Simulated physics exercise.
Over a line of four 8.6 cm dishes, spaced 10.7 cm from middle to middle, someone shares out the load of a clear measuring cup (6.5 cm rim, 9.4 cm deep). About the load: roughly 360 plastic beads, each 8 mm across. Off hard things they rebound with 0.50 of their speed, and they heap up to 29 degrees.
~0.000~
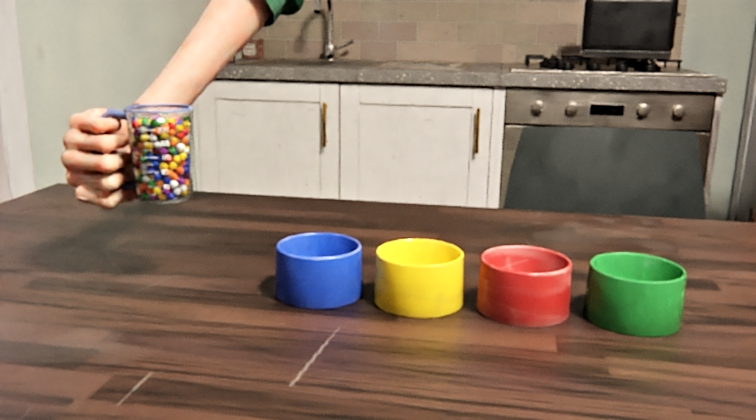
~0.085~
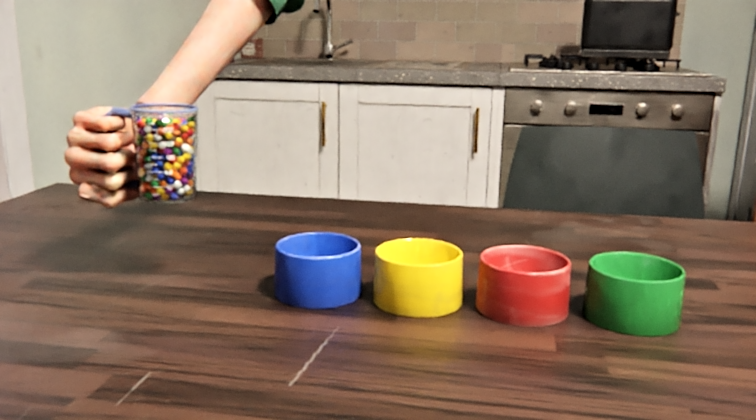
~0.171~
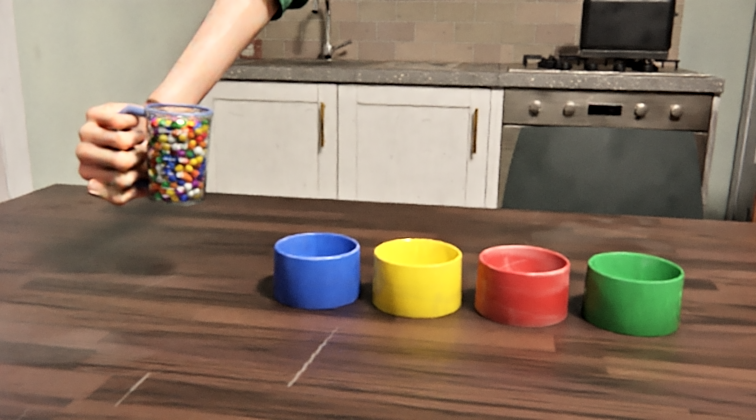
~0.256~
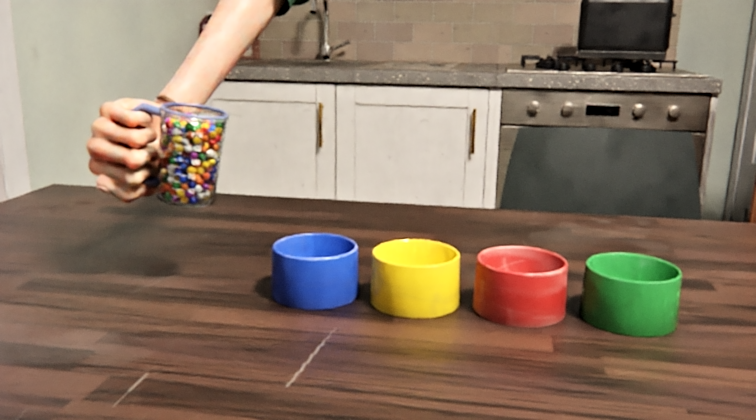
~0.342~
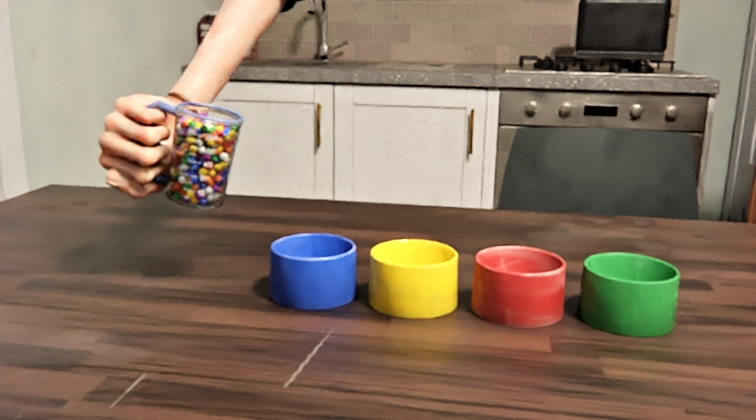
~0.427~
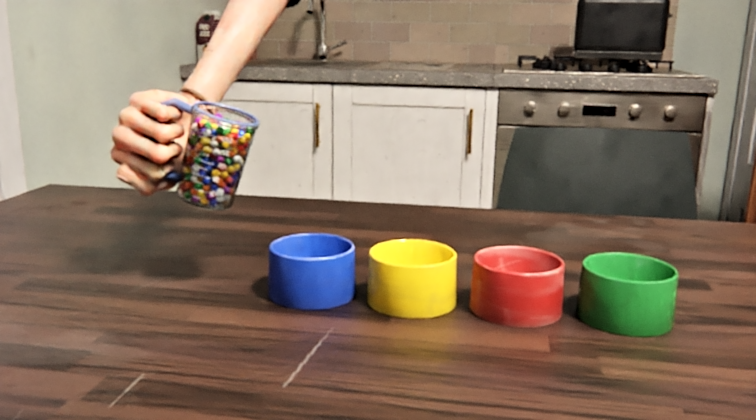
In a kitchen, a hand held a clear cup full of colorful beads above a dark wooden table, moved it right toward four colored dishes, and gradually tilted it to the right.
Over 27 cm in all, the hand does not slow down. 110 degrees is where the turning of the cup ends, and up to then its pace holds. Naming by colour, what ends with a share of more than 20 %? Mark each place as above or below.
Marks: Red above, blue below, green below, yellow below, counter above.
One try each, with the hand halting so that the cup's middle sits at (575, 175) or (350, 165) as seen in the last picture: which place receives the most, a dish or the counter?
Try 1 - green; try 2 - yellow.
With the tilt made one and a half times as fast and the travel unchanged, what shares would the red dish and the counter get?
Then the red dish would get 50 and the counter 50.
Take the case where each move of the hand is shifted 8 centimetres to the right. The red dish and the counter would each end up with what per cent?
In that case the red dish gets 60 and the counter 30.
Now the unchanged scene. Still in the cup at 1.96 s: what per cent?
Close to 90 % of the load.
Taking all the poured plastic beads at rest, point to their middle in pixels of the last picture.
(483, 298) or so.
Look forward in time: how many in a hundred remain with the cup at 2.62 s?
Estimate: Around 30 % of the load.
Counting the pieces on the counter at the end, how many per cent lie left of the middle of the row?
Estimated share comes to about 50 per cent.
After 1.35 s, tilt 60 degrees; cup holds 100 %.
After 1.96 s, tilt 89 degrees; cup holds 90 %, red 5 %.
Then, at 2.62 s, tilt 110 degrees; cup holds 30 %, red 25 %.
By 3.6 s all is still; red 40 %, blue 0 %, green 0 %, yellow 0 %, counter 60 %.
